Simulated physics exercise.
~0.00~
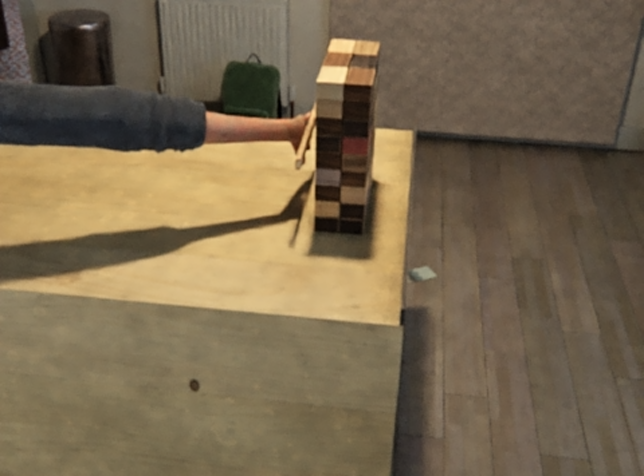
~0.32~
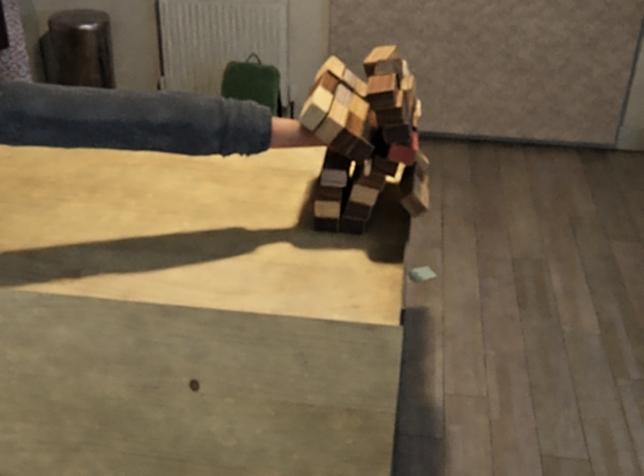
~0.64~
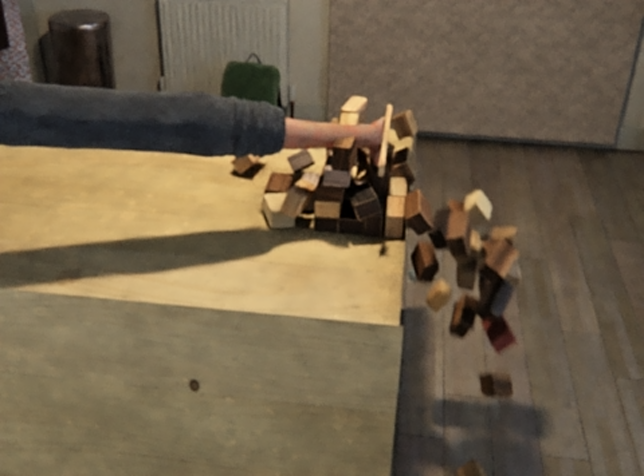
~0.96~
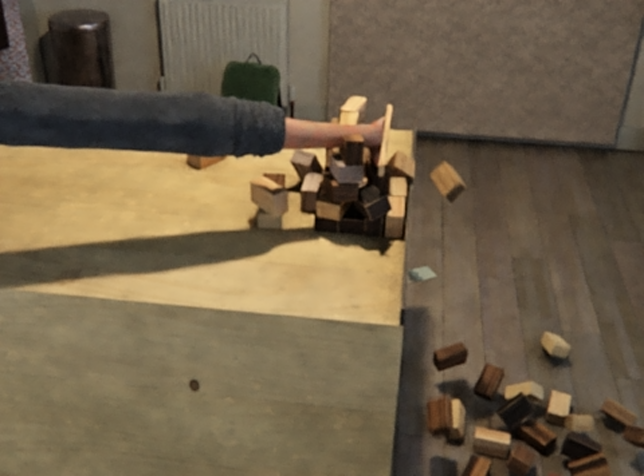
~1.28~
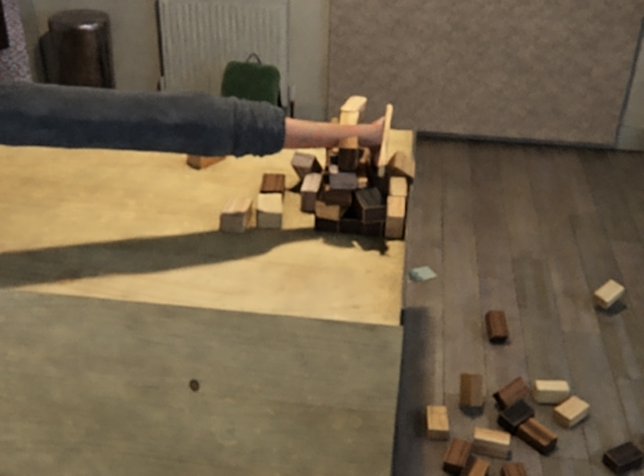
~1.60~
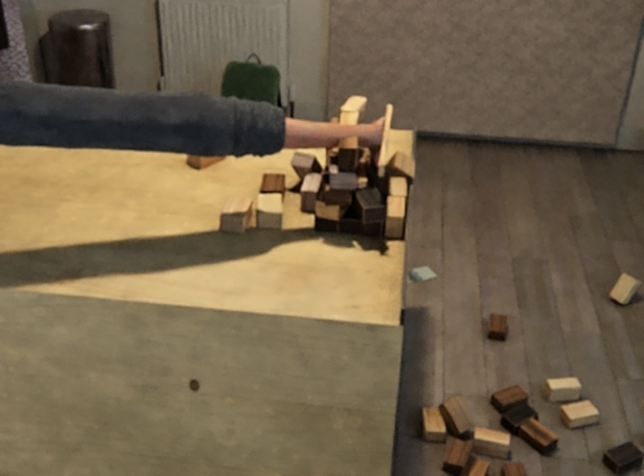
The footage shows a hand pushing an upright batten rightward into a stacked tower of light and dark wooden blocks, which breaks apart, some tumbling over the sideboard's right edge onto the floor while the rest settle in a heap on top beside the still hand.
